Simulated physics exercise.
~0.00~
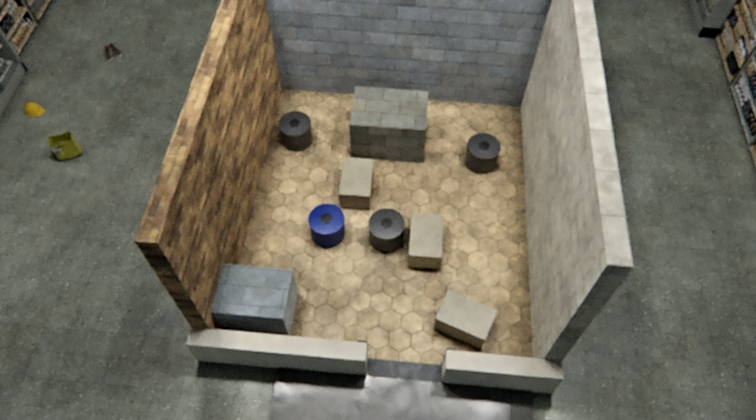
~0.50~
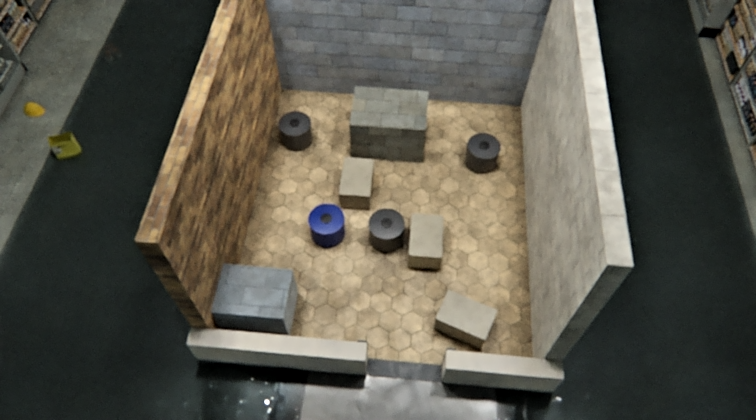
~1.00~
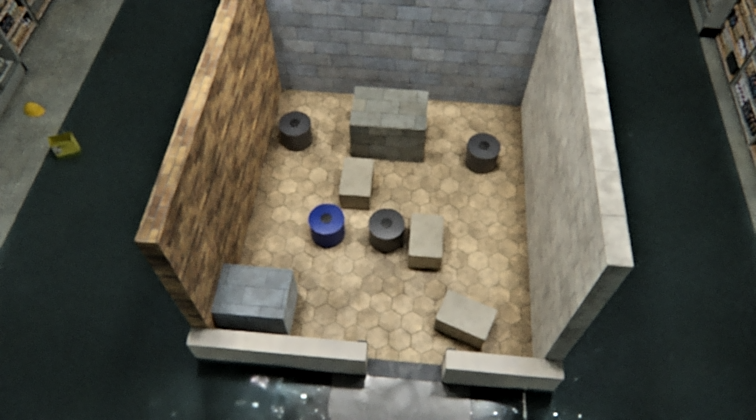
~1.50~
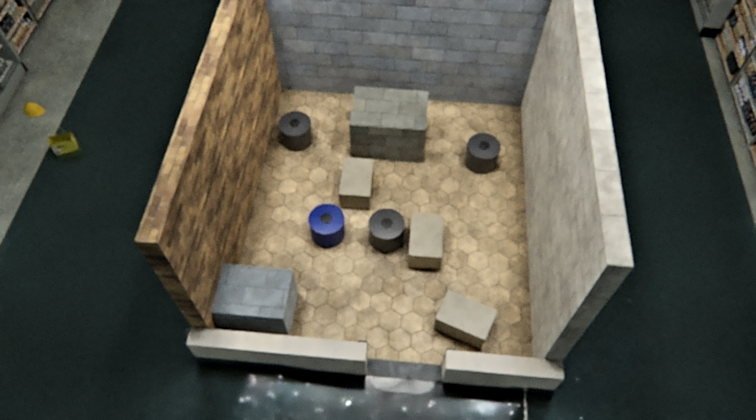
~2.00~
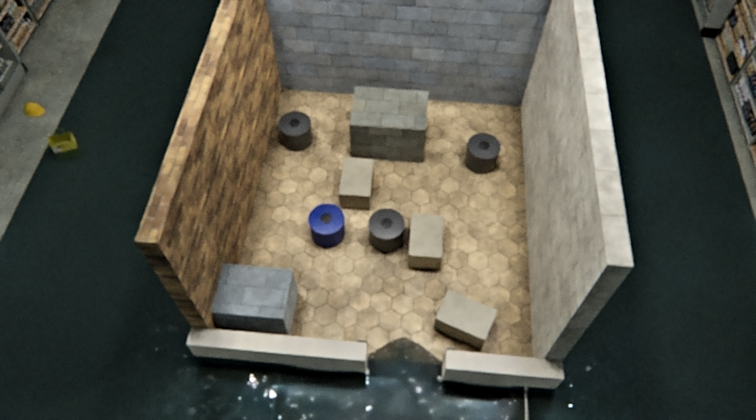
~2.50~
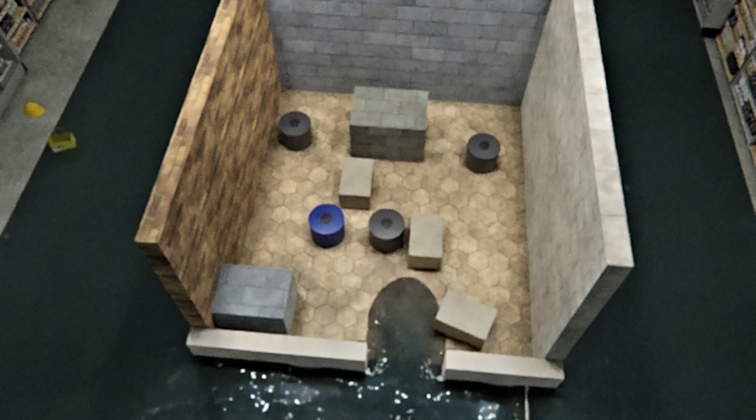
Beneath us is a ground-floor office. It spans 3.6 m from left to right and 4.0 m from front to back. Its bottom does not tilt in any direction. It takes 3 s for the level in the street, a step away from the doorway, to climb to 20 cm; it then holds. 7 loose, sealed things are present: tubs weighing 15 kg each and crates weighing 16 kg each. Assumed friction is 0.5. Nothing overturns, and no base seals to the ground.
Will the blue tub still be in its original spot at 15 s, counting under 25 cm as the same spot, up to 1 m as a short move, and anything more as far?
Yes.
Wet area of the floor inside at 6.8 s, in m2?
Wet area: Approx. 11.0 m2.
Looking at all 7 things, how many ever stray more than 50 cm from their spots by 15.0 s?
6.
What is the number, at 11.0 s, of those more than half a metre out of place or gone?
I count 4 of them.
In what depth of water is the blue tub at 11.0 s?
6 cm, roughly.
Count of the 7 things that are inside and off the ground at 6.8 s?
Count at that moment: 0.
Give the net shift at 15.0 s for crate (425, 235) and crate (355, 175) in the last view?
They sit 140 cm and 140 cm away, in the order given.
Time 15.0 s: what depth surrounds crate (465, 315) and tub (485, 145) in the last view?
11 and 14 cm.
After 3.5 s the blue tub is near (326, 219), 0.0 m from its start, aground; 0 afloat.
After 6.8 s the blue tub is near (321, 217), 0.1 m from its start, aground; 0 afloat.
After 11.0 s the blue tub is near (321, 217), 0.1 m from its start, aground; 6 afloat.
After 15.0 s the blue tub is near (321, 217), 0.1 m from its start, aground; 6 afloat.
